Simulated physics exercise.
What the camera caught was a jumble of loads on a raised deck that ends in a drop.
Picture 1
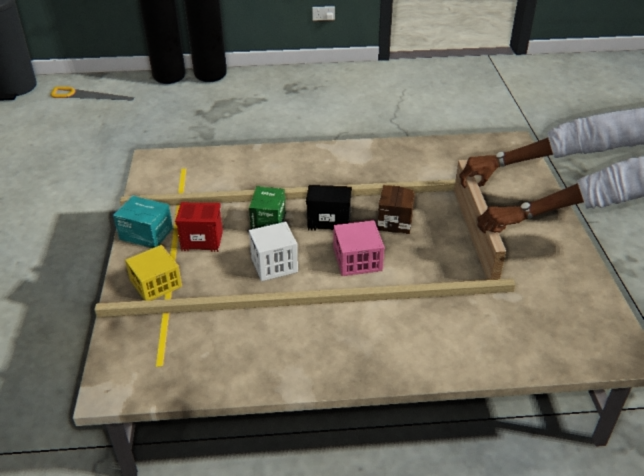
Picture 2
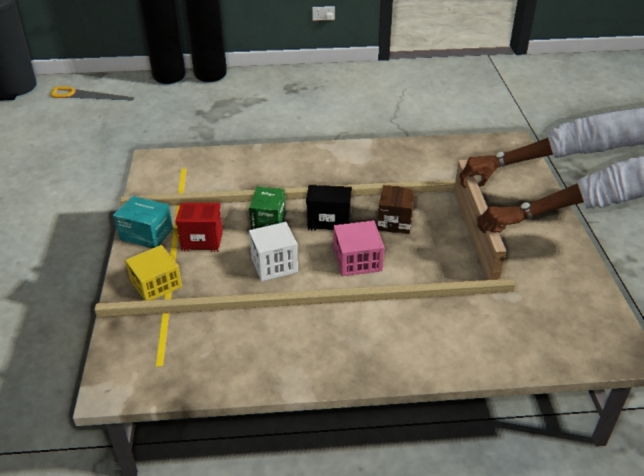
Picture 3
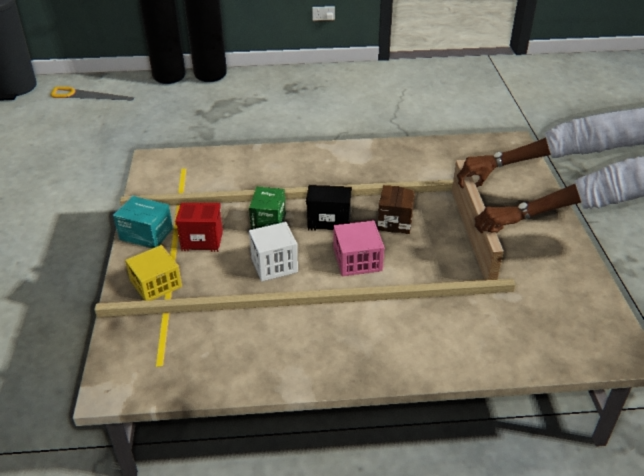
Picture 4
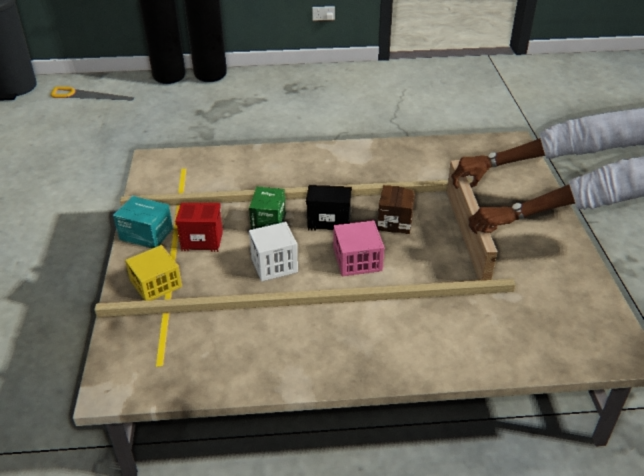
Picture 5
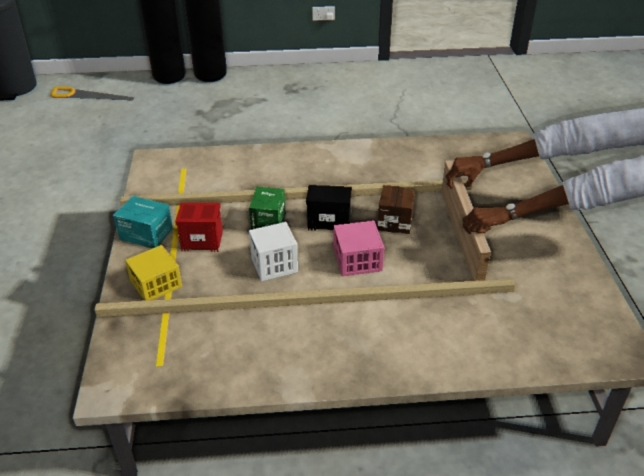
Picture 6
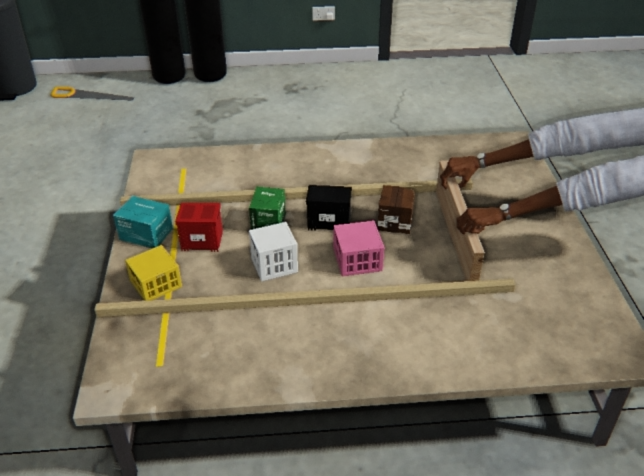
Two hands slide a wooden plank slightly left across a table toward several colored boxes.
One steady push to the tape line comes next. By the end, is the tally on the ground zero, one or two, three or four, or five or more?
The tally on the ground is three or four.
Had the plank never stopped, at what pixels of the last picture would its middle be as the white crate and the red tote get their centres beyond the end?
Near (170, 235) in the first case, near (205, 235) in the other.
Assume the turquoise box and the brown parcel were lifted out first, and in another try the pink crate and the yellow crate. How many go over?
2, then 2.
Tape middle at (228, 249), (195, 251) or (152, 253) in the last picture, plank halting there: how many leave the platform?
Respectively, 1, 4 and 6.
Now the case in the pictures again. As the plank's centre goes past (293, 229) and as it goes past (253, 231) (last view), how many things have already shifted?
First 7, then 8.
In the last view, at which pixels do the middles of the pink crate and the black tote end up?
Final spots - pink crate (149, 259), black tote (118, 220).
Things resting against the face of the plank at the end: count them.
2.
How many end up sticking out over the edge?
The number overhanging is 2.
Early on, none off yet; turquoise box at rest near (144, 222); yellow crate at rest near (154, 274); red tote at rest near (200, 227).
Finally, the number that fall off is three or four; lost, green box, red tote, yellow crate and turquoise box.
